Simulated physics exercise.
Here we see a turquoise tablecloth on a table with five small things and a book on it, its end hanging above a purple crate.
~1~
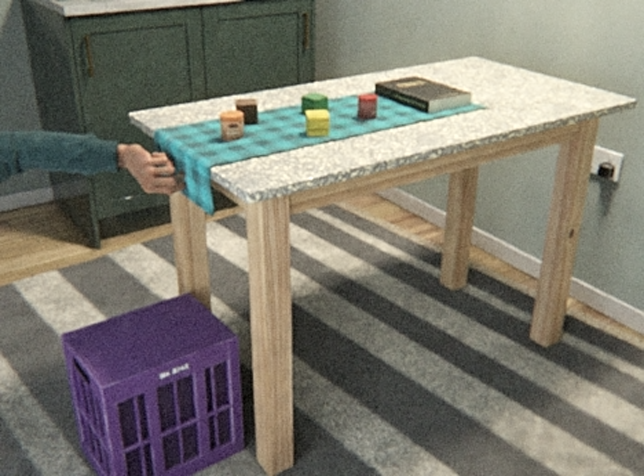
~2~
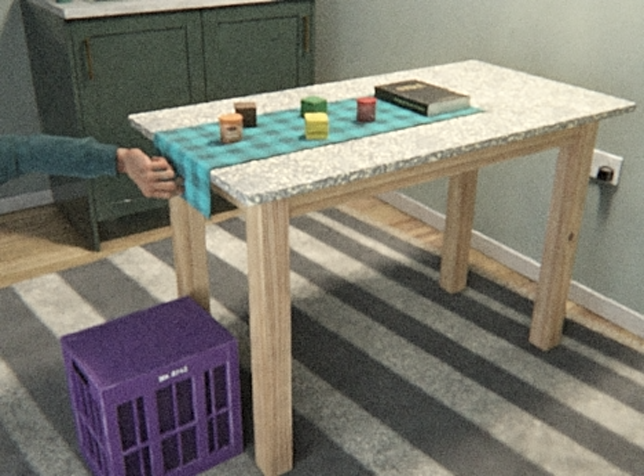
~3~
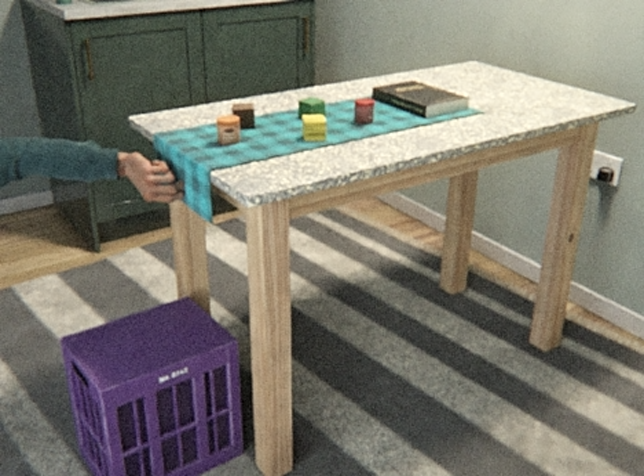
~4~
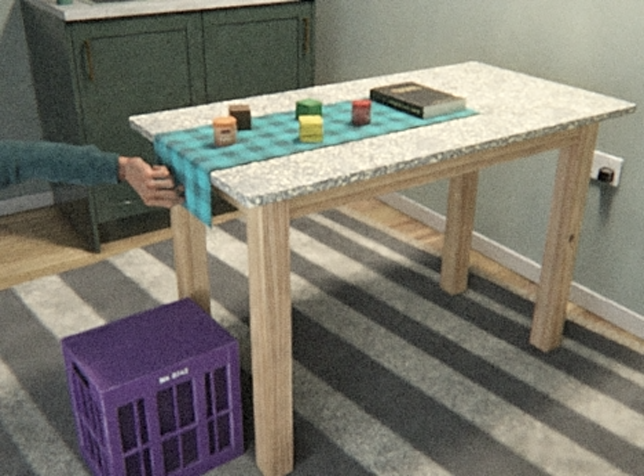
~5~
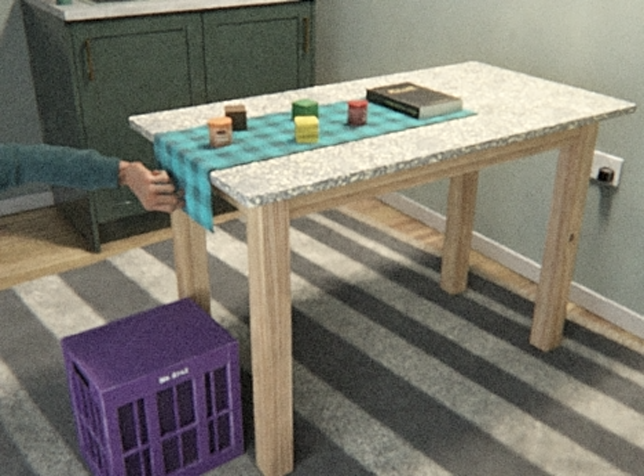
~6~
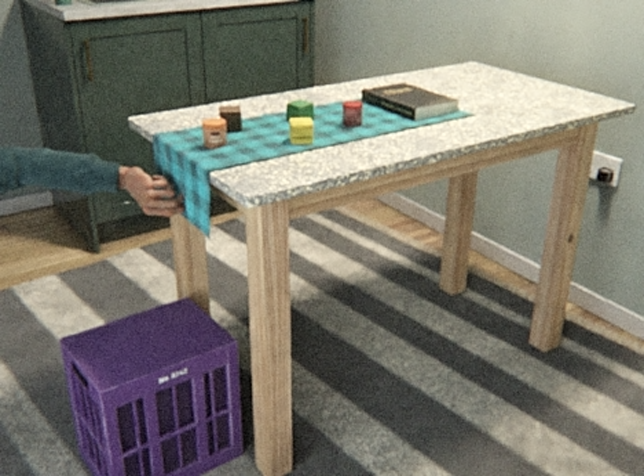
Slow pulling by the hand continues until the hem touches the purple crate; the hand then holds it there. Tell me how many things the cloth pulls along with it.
It pulls along three.
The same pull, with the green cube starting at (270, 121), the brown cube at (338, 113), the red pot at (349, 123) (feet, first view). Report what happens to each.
The green cube comes down; the brown cube does not fall; the red pot remains up.
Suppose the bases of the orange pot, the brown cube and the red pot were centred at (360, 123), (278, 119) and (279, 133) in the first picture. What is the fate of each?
The orange pot is still on top, the brown cube is off the top, the red pot is off the top.
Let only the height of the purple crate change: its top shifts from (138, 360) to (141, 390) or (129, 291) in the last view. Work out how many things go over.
The tally is 4 and 1.
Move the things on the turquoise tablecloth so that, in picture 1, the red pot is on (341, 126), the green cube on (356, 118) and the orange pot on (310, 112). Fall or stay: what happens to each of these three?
First the red pot, which is kept, then the green cube, which is kept, and finally the orange pot, which is kept.
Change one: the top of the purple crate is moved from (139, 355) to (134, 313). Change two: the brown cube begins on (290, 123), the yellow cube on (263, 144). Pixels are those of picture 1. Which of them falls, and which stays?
The brown cube stays put; the yellow cube is lost.
Soon after, hem near (187, 289); orange pot and brown cube gone.
After that, hem on the crate; orange pot, brown cube and yellow cube gone.
In the end, hem on the crate; orange pot, brown cube and yellow cube gone. The count of fallen things is three.
